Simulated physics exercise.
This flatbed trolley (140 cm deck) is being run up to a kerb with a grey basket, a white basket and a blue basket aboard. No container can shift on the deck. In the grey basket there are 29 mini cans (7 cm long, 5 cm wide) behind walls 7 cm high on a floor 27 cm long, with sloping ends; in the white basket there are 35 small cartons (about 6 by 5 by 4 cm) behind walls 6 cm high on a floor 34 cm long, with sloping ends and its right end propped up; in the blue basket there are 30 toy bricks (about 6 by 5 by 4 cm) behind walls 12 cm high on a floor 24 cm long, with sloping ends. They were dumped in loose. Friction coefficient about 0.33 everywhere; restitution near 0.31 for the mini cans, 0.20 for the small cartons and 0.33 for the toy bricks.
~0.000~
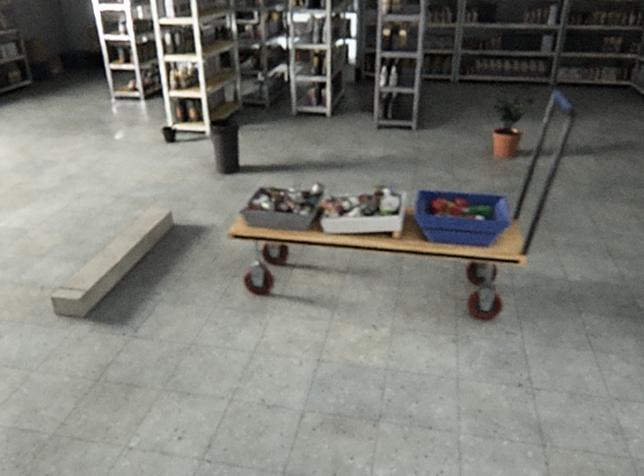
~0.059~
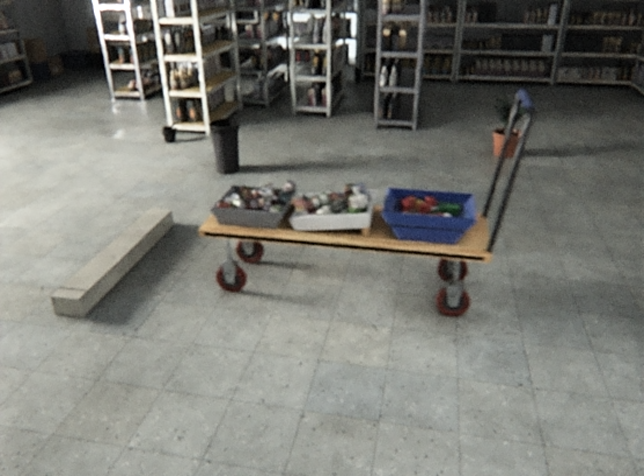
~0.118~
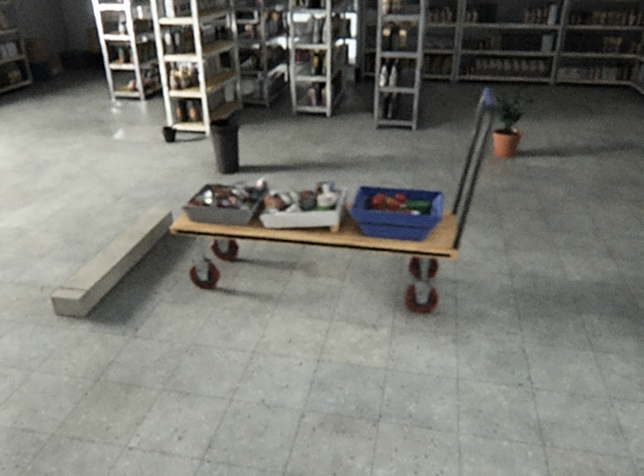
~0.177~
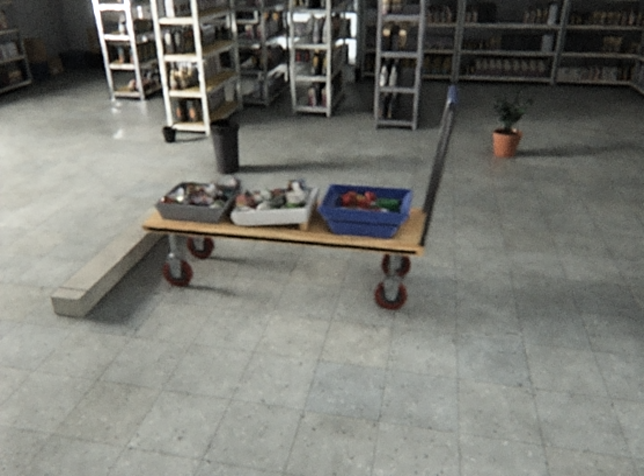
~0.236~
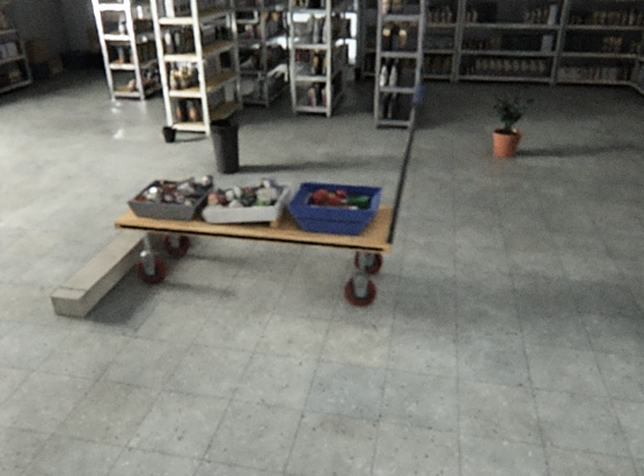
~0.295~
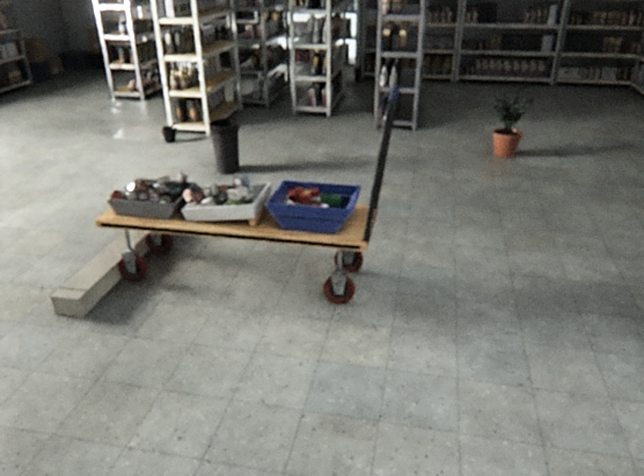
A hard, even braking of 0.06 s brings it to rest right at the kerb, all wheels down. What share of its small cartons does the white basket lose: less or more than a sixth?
The white basket loses more than a sixth of its small cartons.
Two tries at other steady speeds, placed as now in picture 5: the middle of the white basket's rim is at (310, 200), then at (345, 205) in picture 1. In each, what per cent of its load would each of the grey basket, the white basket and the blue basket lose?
Grey basket 10 then 30, white basket 10 then 40, blue basket 0 then 0 per cent.
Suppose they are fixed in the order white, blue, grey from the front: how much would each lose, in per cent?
In that case grey basket 30, white basket 40, blue basket 0 per cent.
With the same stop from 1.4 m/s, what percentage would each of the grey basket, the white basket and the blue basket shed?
Then grey basket 10, white basket 10, blue basket 0 per cent.
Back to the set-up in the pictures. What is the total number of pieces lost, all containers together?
About 20.
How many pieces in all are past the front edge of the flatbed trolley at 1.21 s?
Some 8 pieces.
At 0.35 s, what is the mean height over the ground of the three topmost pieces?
Some 56 cm up.
After 0.35 s, grey basket 29 in, 0 out, white basket 32 in, 3 out and blue basket 30 in, 0 out.
After 0.47 s, grey basket 21 in, 8 out, white basket 27 in, 8 out and blue basket 29 in, 1 out.
After 0.70 s, grey basket 20 in, 9 out, white basket 24 in, 11 out and blue basket 29 in, 1 out.
When it is over (at 1.21 s), grey basket 20 in, 9 out, white basket 24 in, 11 out and blue basket 29 in, 1 out. Asked share, 11 of 35, 31 per cent.
